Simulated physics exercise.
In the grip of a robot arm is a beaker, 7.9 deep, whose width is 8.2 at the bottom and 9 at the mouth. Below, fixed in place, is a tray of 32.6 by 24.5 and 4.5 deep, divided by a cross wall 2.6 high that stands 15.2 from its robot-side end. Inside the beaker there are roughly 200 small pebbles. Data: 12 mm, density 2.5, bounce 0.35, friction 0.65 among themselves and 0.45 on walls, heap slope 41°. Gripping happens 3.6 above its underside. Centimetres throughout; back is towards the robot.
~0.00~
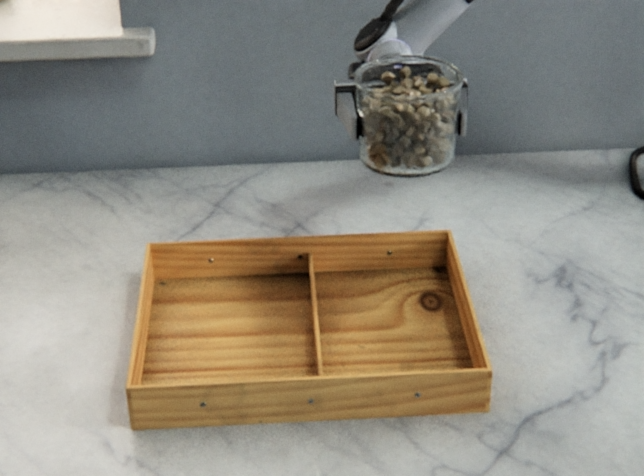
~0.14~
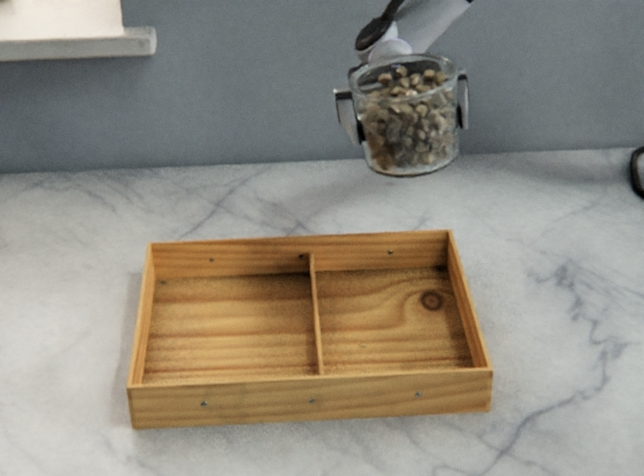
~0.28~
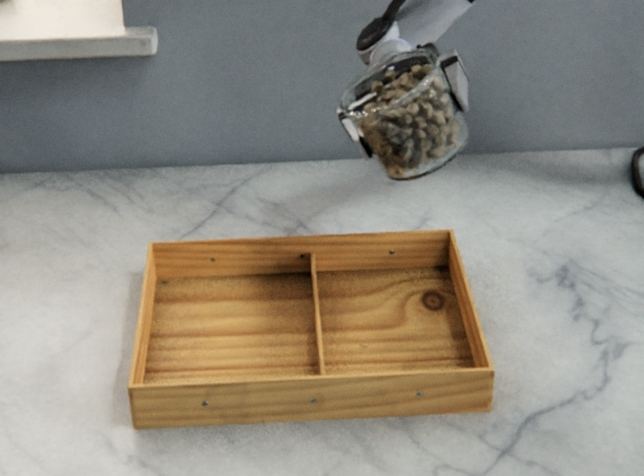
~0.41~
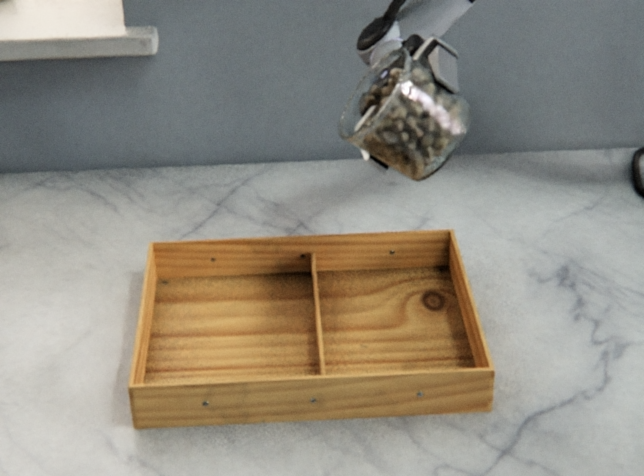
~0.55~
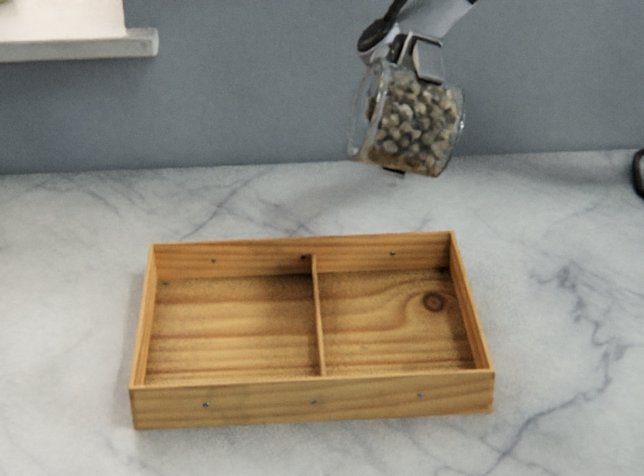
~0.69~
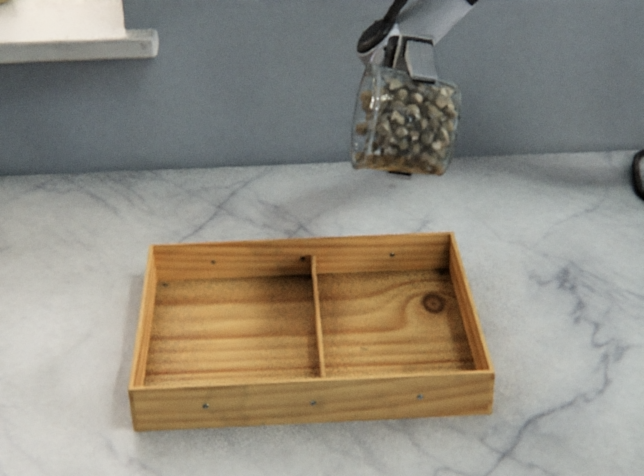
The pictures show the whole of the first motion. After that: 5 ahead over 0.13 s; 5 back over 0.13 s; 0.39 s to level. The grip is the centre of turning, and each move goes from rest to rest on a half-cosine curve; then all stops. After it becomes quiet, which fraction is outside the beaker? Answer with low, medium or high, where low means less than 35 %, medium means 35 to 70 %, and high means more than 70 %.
Medium.
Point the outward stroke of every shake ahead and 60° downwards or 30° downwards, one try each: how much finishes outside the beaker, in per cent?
First try some 15 %, second try some 30 %.
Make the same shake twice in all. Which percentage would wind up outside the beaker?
It would then be around 70 per cent.
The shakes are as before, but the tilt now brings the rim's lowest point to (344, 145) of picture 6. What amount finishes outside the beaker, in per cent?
Result: Approximately 30 %.
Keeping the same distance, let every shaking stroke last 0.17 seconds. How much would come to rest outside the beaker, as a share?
In that case about 35 in a hundred.
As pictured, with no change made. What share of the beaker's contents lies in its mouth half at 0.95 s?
About 65 percent.
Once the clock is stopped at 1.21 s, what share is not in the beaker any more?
50 %.
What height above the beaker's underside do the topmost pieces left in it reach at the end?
Top of the fill: Near 6.0 cm.
By 0.95 s, tilted 78° forward, highest piece 25 above the table; 118 in the beaker, 4 in the far-side part, 79 in flight or on a rim.
By 1.21 s, tilted 20° forward, highest piece 27 above the table; 99 in the beaker, 83 in the far-side part, 19 in the robot-side part.
By 1.54 s, level, highest piece 27 above the table; 99 in the beaker, 83 in the far-side part, 19 in the robot-side part.
By 2.59 s, level, highest piece 27 above the table; 99 in the beaker, 83 in the far-side part, 19 in the robot-side part.
Final count, 99 in the beaker, 83 in the far-side part, 19 in the robot-side part. That is 51 % outside the beaker.
